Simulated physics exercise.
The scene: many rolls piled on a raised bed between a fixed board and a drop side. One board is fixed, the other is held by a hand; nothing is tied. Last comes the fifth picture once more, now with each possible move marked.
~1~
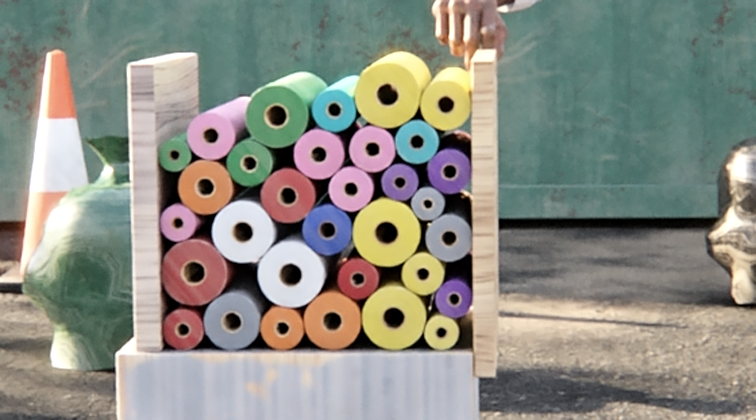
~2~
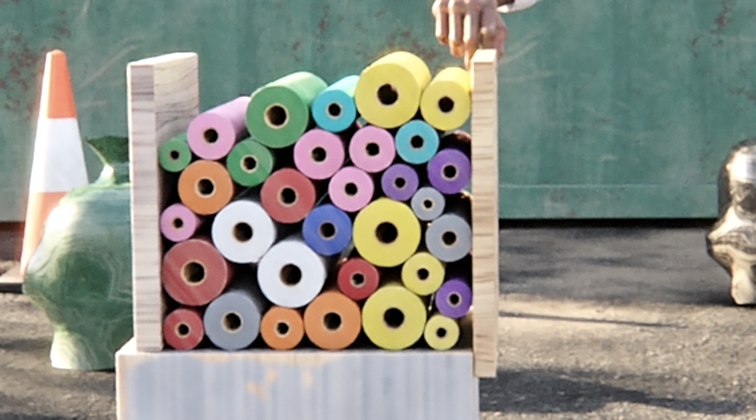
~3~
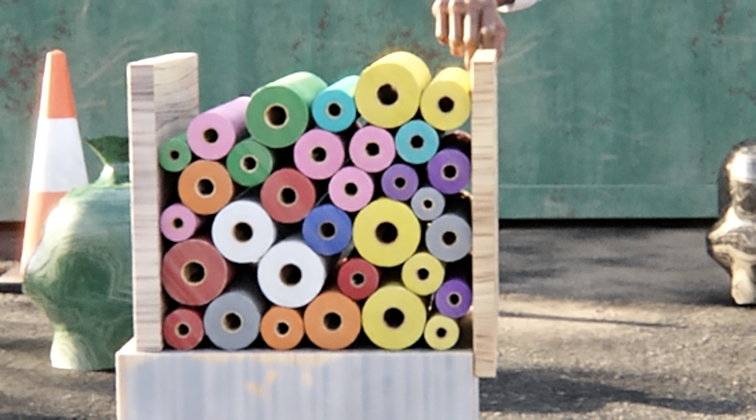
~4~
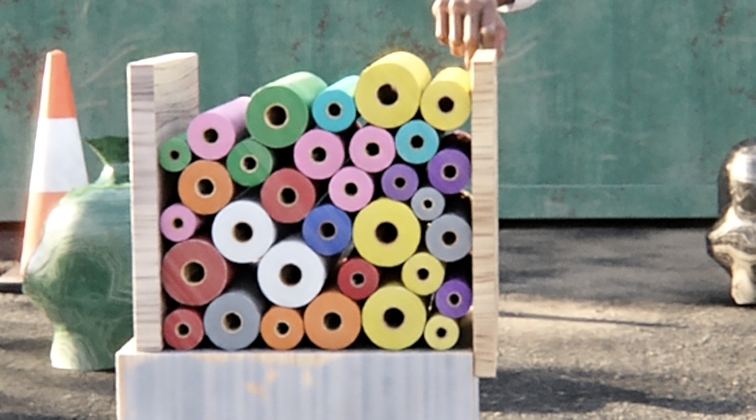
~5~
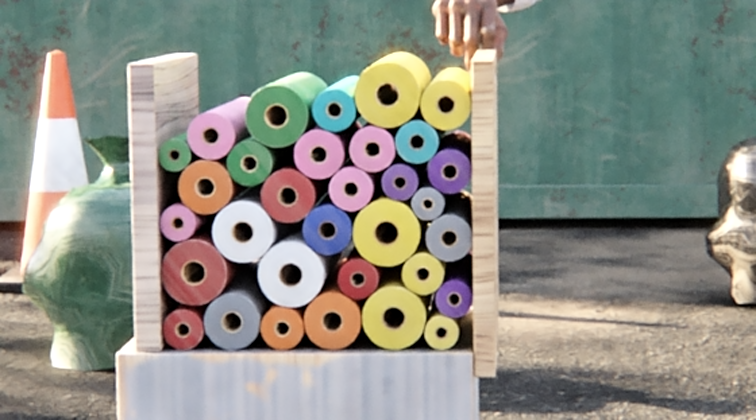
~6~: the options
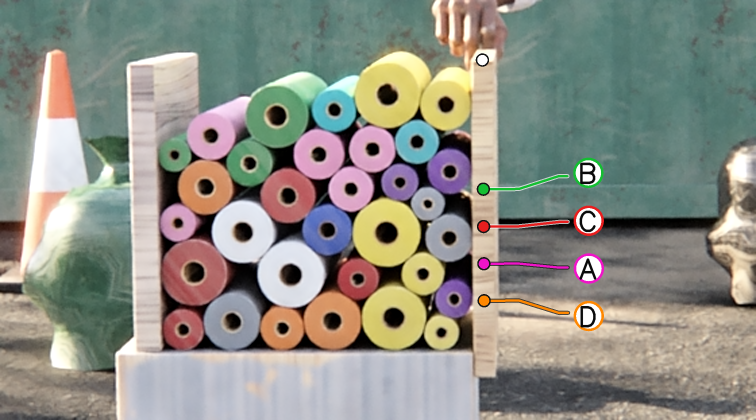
A hand rests on top of the right wooden side board and barely moves, while a stack of hollow, multicoloured rolls sits motionless between two boards on a pale block, with a traffic cone and green container behind.
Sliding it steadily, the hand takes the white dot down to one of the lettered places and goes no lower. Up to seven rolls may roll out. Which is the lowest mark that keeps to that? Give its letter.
Slide it to A.
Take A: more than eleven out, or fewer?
At A, fewer than eleven.
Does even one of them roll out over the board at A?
Yes, at A.
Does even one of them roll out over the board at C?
At C: Yes.
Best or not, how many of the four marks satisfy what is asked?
Three of the four.
On the marked copy, A at (484, 264); B at (483, 189); C at (483, 226); D at (484, 300); the white dot at (482, 60).
With A. Early on, top of the board (472, 150).
Further on, top of the board (473, 251).
At the end, top of the board (473, 263), three out over the board.
As for the rest, B one out over the board; C three out over the board; D more than seven out over the board.
